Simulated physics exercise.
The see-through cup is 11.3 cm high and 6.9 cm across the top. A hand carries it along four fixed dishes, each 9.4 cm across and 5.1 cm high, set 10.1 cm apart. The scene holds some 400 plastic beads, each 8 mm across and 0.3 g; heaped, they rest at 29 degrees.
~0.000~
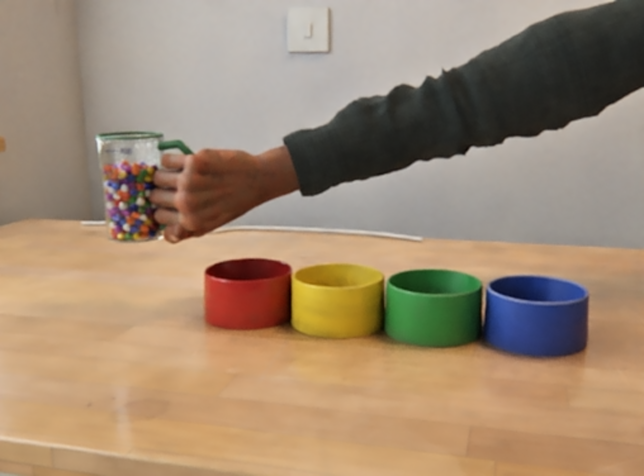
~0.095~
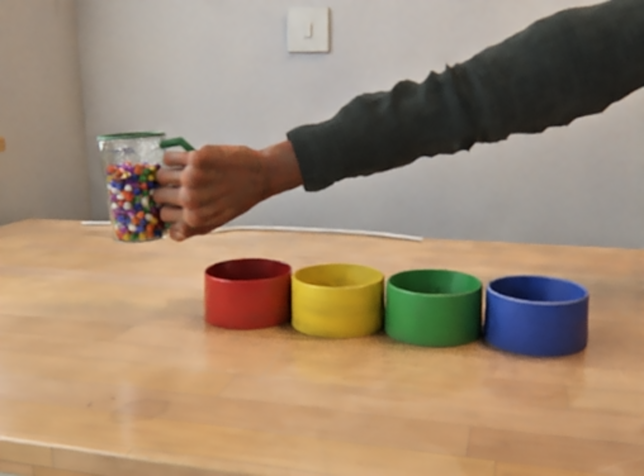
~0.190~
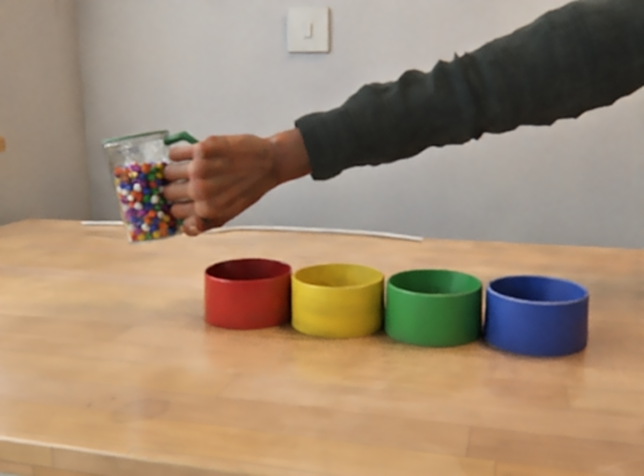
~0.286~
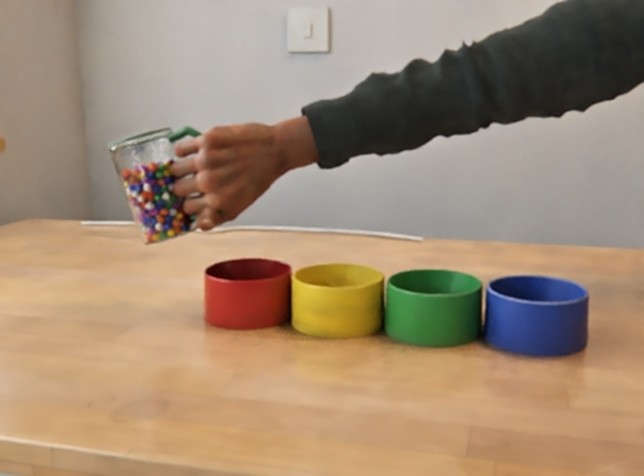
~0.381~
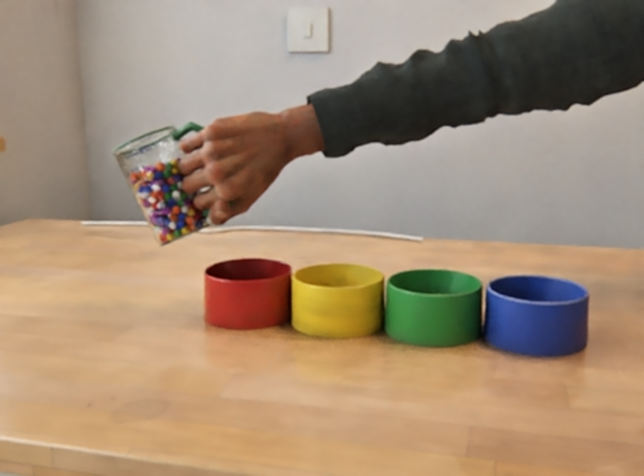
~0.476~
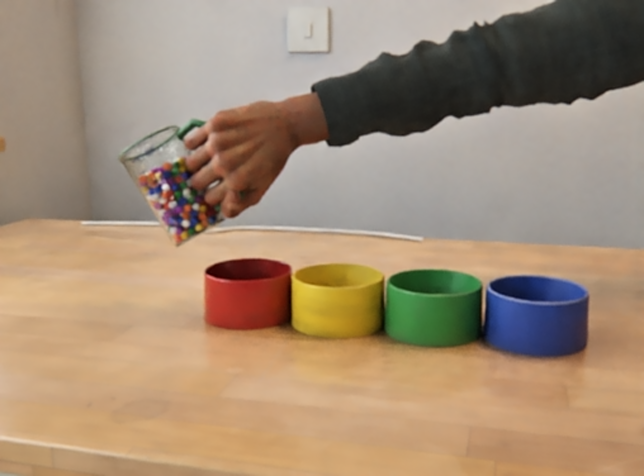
A hand and forearm in a dark sleeve reach in from the right, above a light wooden table by a pale wall with a switch, seen from the front and slightly above. The hand grips a clear cup of multicoloured beads at left, beyond a row of red, yellow, green and blue dishes. The cup shifts slightly right while steadily tilting, its rim leaning left, and the camera stays still.
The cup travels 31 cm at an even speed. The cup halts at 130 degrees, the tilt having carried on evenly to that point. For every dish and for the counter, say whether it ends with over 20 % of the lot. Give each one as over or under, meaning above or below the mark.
Red dish: Over, blue dish: Under, green dish: Under, yellow dish: Under, counter: Under.
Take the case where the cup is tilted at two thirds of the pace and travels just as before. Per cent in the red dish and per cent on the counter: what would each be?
Red 0; counter 0.
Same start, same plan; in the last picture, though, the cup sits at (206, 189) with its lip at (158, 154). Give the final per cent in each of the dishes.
Red 0; blue 0; green 0; yellow 100.
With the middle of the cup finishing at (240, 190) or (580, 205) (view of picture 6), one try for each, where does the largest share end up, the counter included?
Counter; red.
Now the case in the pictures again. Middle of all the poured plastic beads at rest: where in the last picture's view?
Estimated resting centre: Around (255, 296).
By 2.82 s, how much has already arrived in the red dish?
By that moment, around 85 percent has got there.
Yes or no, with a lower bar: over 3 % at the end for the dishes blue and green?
With blue that fails, while with green that fails.
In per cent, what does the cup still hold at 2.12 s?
Around 0 percent.
Then, at 1.46 s, tilt 101 degrees; cup holds 100 %.
After 2.12 s, tilt 130 degrees; cup holds 0 %, red 85 %, yellow 5 %.
After 2.82 s, tilt 130 degrees; cup holds 0 %, red 85 %, yellow 5 %.
At rest (3.1 s), red 85 %, blue 0 %, green 0 %, yellow 5 %, counter 5 %.
